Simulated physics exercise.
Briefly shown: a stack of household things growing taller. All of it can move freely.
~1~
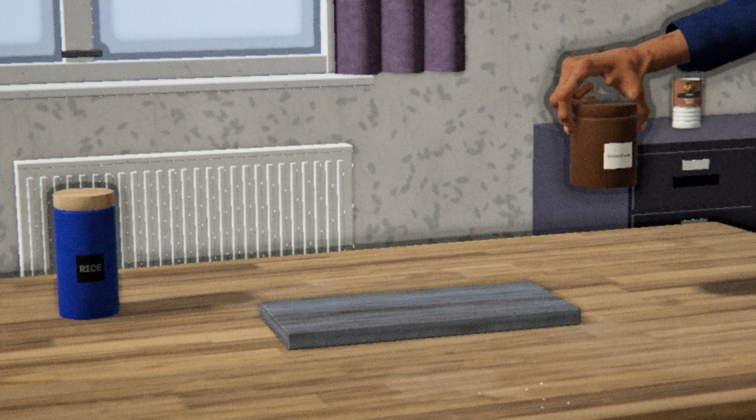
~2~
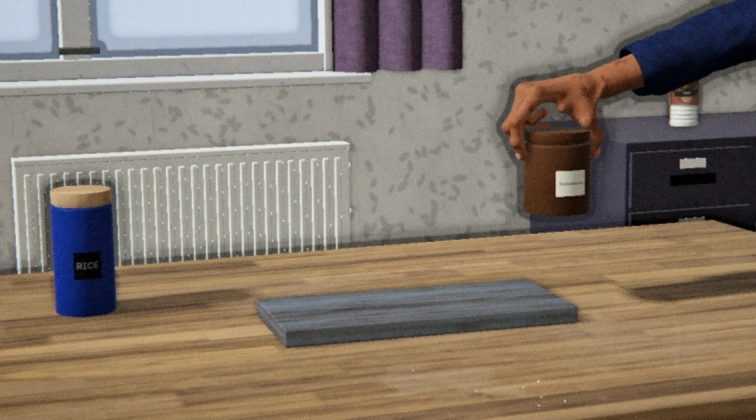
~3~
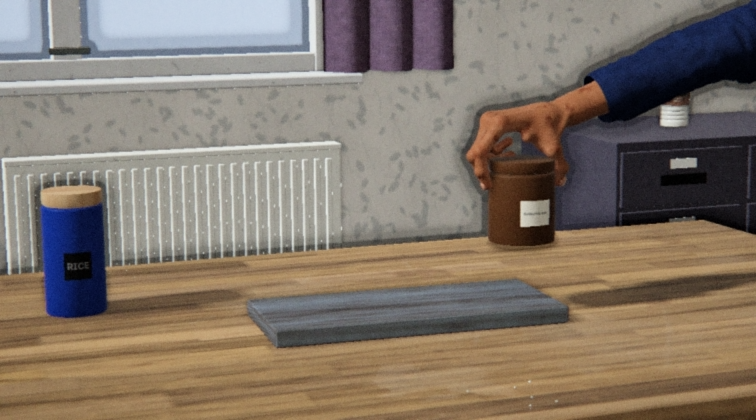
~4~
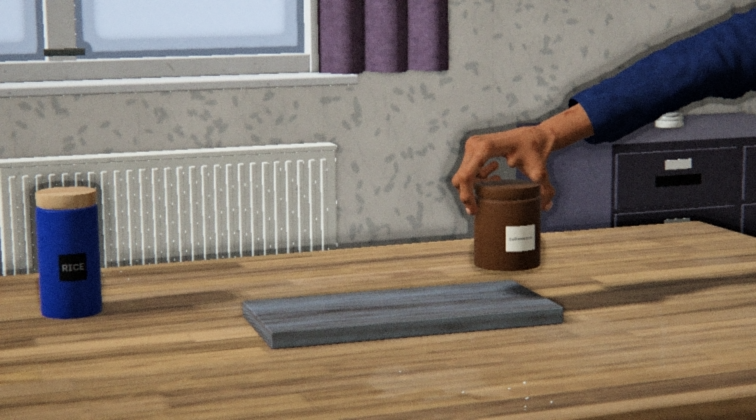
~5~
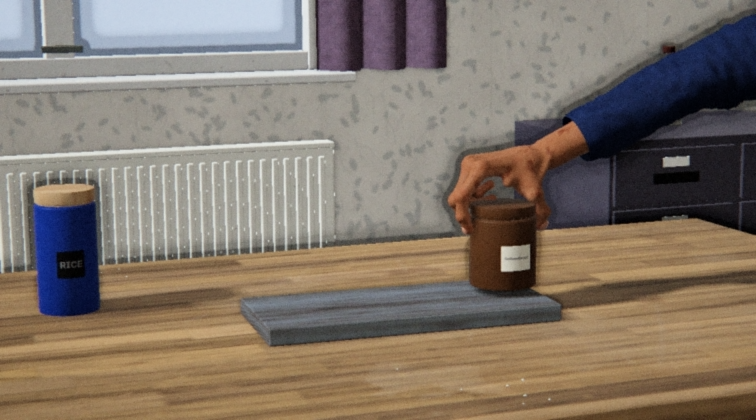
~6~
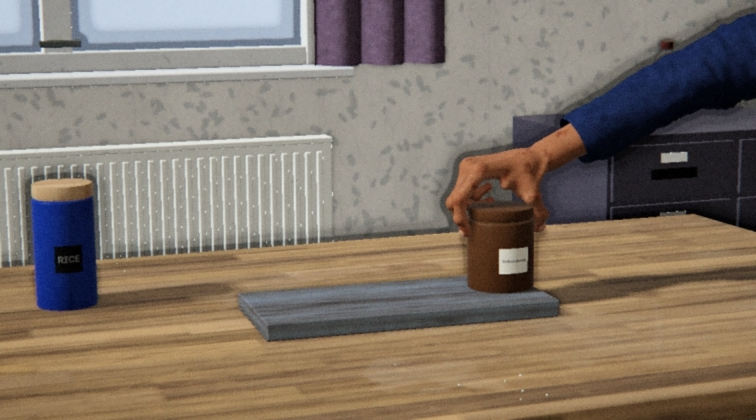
The clip opens on a wooden table with a blue rice jar at the left and a gray board near the middle, while a hand holds a brown jar in the air at the right. The hand carries the jar left and downward, then sets it on the board's right end, fingers still gripping it.
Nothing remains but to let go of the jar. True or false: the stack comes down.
False.
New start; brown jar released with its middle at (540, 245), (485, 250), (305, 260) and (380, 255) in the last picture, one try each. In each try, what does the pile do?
Well, on the first go it tumbles down, on the second it stays steady, on the third it stays steady, and on the fourth it stays steady.
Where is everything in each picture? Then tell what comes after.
The first picture shows on its way; brown jar (604, 143); blue jar (86, 253).
The second picture shows on its way; brown jar (557, 171); blue jar (83, 250).
The third picture shows on its way; brown jar (522, 200); blue jar (74, 251).
The fourth picture shows on its way; brown jar (507, 225); blue jar (69, 252).
The fifth picture shows on its way; brown jar (503, 244); blue jar (67, 249).
The sixth picture shows set down, still held; brown jar (501, 246); blue jar (65, 244).
Then, 0.90 s later than the last frame, all is still.
Then, 2.00 s later than the last frame, brown jar resting near (501, 247).
When it is over, all 3 as before. End places, in pixels of the last picture, brown jar near (501, 247). The pile stays up.
